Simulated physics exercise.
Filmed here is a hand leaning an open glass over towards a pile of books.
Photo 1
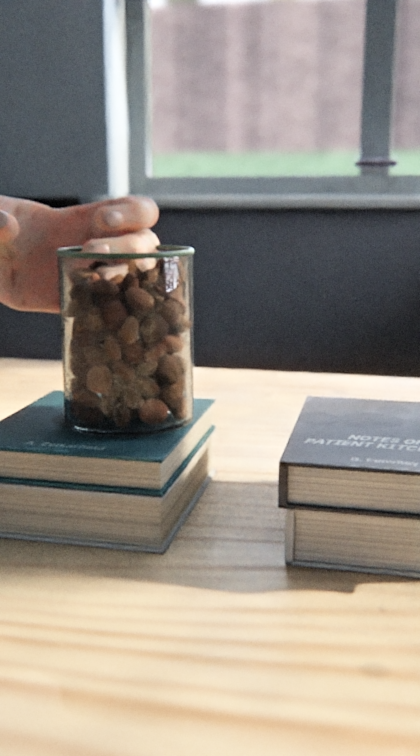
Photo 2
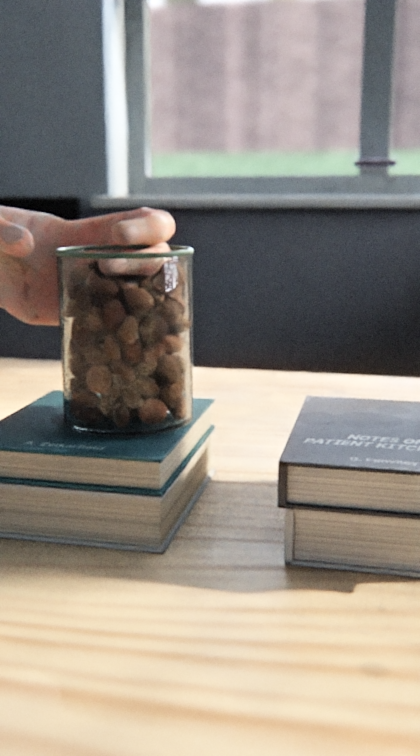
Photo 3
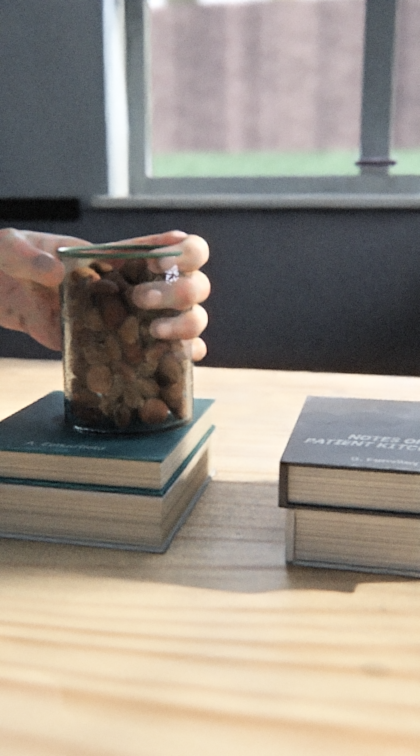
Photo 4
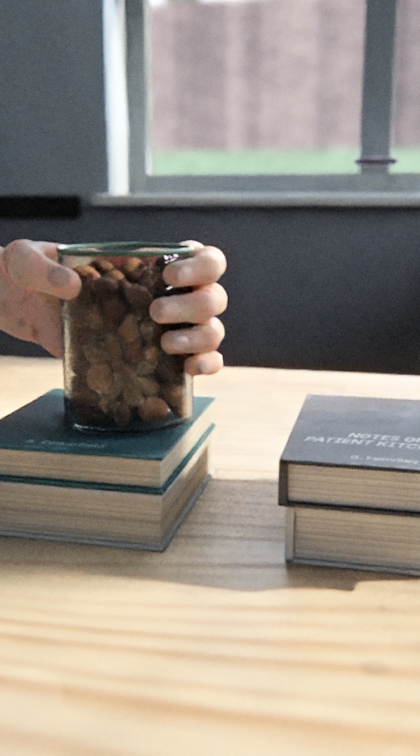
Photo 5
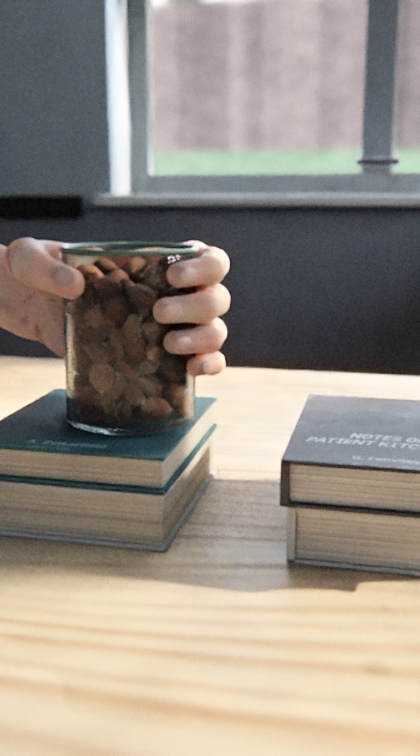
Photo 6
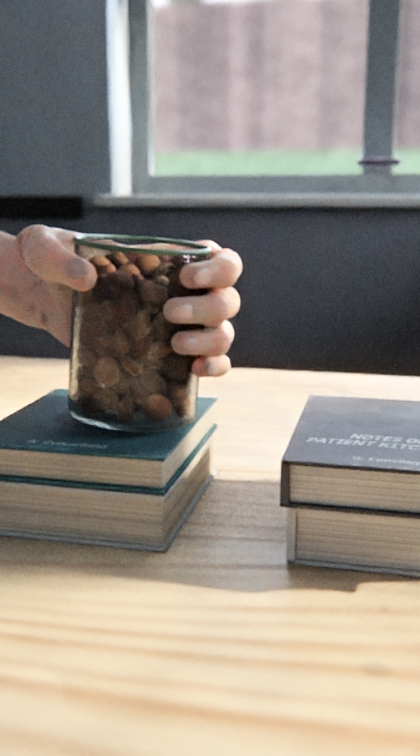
A hand reaching around a clear glass of brown pieces on stacked books, gripping it and tilting it slightly to the right.
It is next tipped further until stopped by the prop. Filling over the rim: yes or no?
Yes, some gets out.
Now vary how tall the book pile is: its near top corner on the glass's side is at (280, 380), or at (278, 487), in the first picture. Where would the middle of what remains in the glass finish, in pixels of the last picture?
Around (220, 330) in the first try, (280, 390) in the second.
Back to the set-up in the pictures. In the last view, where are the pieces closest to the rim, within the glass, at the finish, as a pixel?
They come to rest near pixel (368, 405) of the last picture.
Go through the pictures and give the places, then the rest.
In the first picture, glass near (128, 336), nearly full of bits of dog kibble; book pile near (384, 450), its top about level with the glass's foot.
In the second picture, glass near (127, 336), upright; rim near (188, 252); top of the contents near (129, 300).
In the third picture, glass near (128, 336), upright; rim near (189, 252); book pile near (384, 450).
In the fourth picture, glass near (128, 334), upright; rim near (189, 250); top of the contents near (130, 298).
In the fifth picture, glass near (130, 333), upright; rim near (193, 250); book pile near (386, 449).
In the sixth picture, glass near (138, 329), leaning 5°; rim near (207, 251); book pile near (386, 449), its top about level with the glass's foot.
Then, 0.70 s on from there, the glass leans 44°; everything is still inside.
Then, 1.31 s on from there, the glass leans 78°; a stray few of the bits of dog kibble out of it.
Then, 1.84 s on from there, the glass rests on the book pile at 85°; a small part of the bits of dog kibble out of it.
In the end, the glass rests on the book pile at 85°; a small part of the bits of dog kibble out of it.
